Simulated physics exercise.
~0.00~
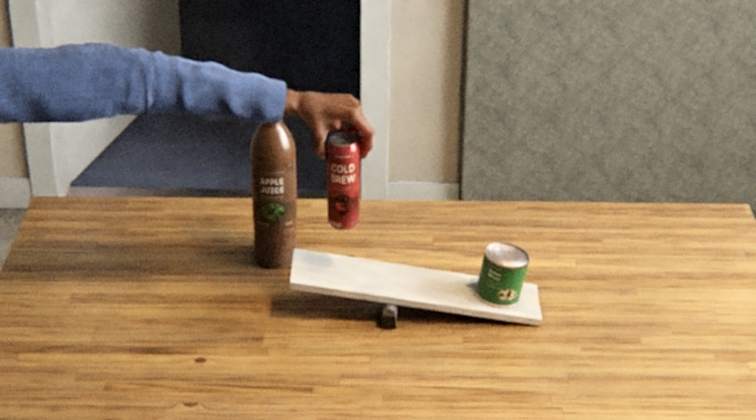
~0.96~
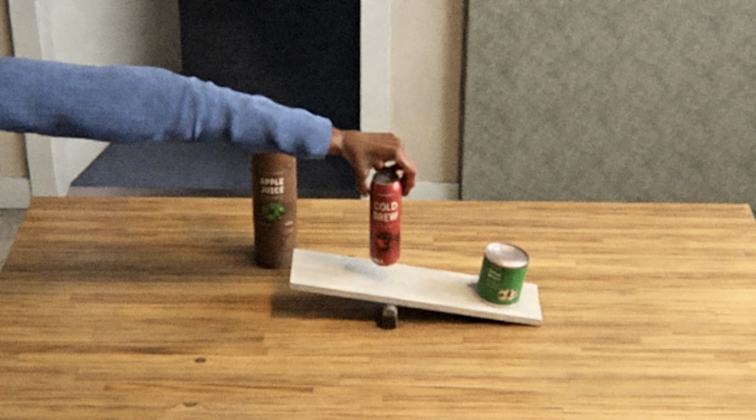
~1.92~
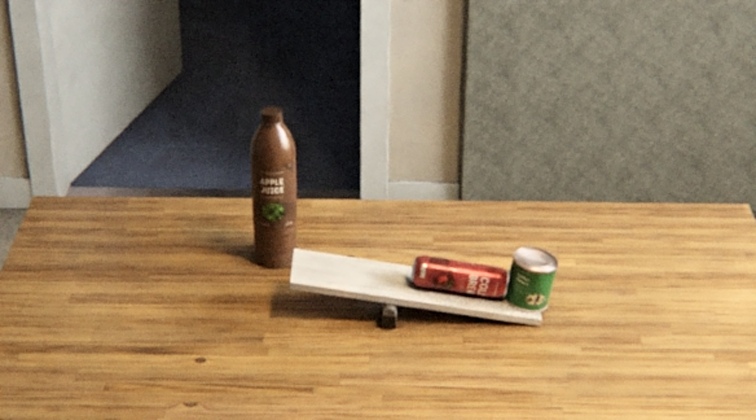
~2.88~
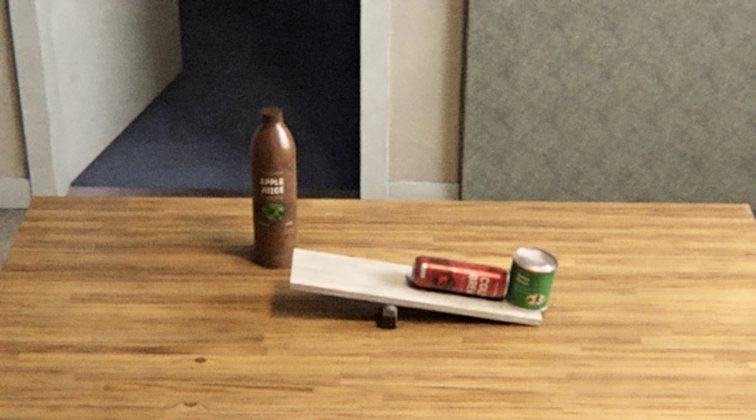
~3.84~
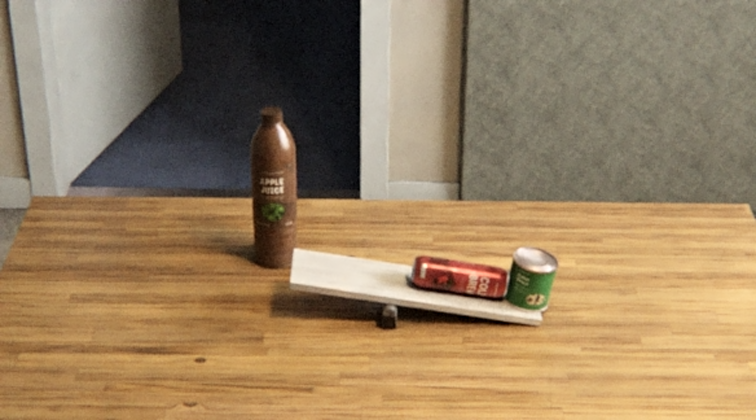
A hand lowers a red can onto a tilted plank, where it topples against a green tin.
